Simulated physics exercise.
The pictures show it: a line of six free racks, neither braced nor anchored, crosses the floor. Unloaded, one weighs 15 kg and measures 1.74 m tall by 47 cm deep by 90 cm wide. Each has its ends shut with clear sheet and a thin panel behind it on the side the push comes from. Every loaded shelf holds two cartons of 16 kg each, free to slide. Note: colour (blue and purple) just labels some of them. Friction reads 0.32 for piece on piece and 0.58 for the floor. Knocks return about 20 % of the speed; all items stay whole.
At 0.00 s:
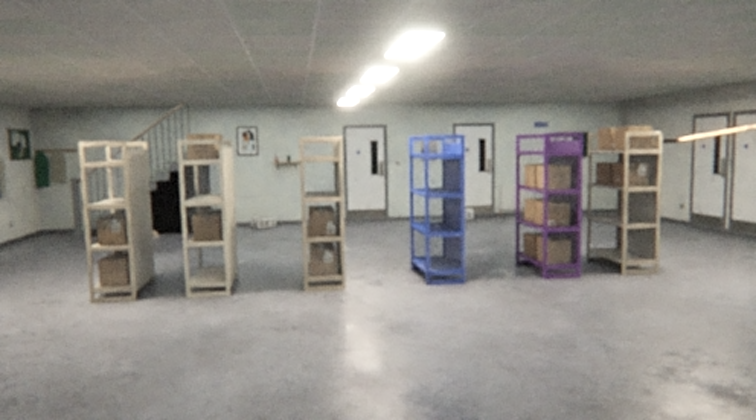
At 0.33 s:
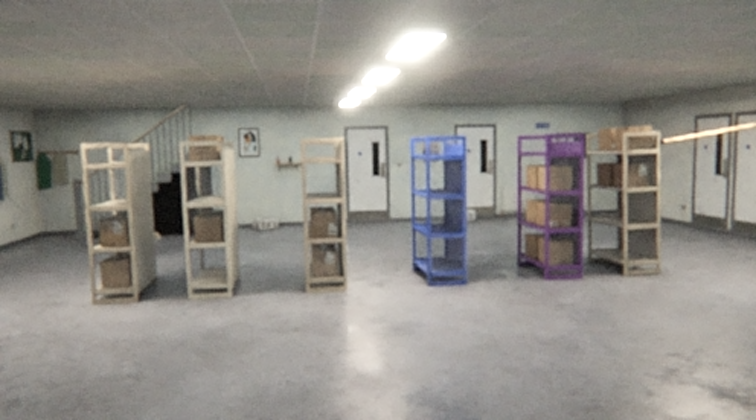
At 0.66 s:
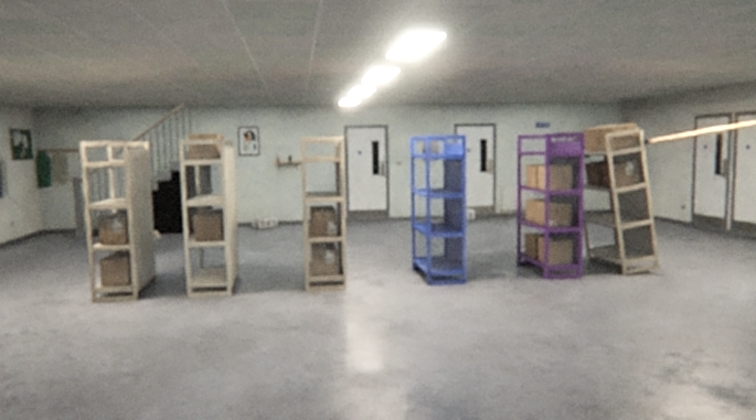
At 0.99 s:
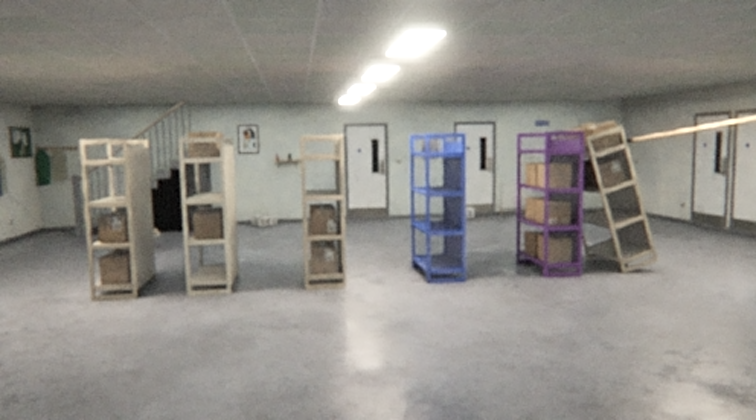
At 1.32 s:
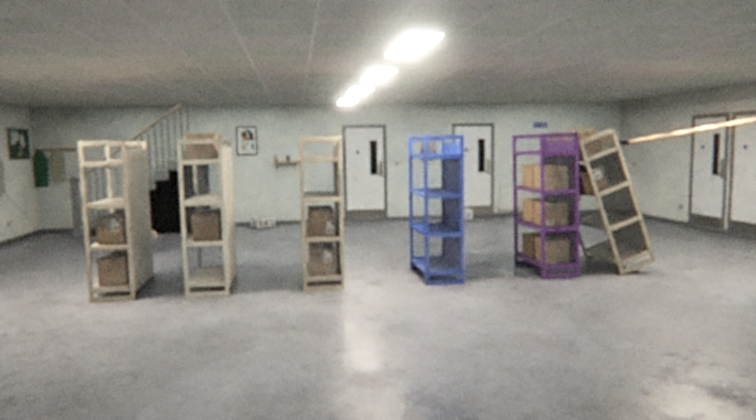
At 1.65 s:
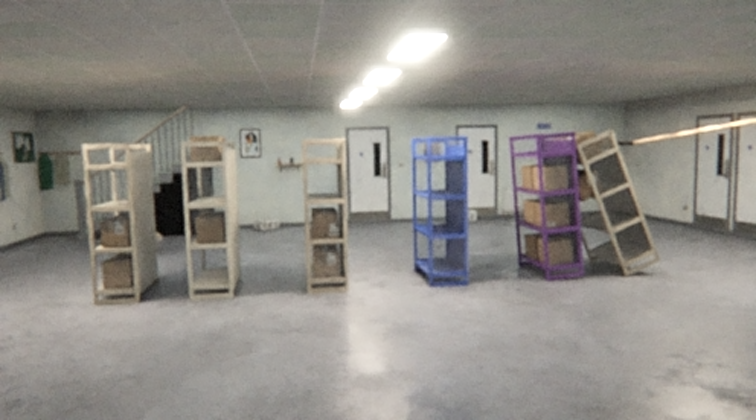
A pole pushed in from the right and tilted the end shelf leftward onto the purple one, which then leaned slightly left, while the blue shelf and the three beige ones farther left stayed upright.
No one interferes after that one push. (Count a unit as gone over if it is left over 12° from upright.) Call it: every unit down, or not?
Not every one.
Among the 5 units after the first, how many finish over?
That comes to 3 in all.
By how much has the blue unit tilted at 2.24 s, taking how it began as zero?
Something like 0°, more or less.
After 2.24 s, 4 cartons spilt or dropped; 1 of the 5 other units over; purple unit 16° from how it stood.
After 2.64 s, 6 cartons spilt or dropped; 1 of the 5 other units over; purple unit 41° from how it stood; blue unit 8° from how it stood.
After 2.98 s, 8 cartons spilt or dropped; 2 of the 5 other units over; purple unit 66° from how it stood; blue unit 34° from how it stood.
After 3.64 s, 10 cartons spilt or dropped; 3 of the 5 other units over; purple unit 73° from how it stood; blue unit 38° from how it stood.
In the end (4.7 s), 10 cartons spilt or dropped; 3 of the 5 other units over; purple unit 73° from how it stood; blue unit 39° from how it stood. Two left standing. From the last view, middles, purple unit near (469, 239), blue unit near (345, 216).
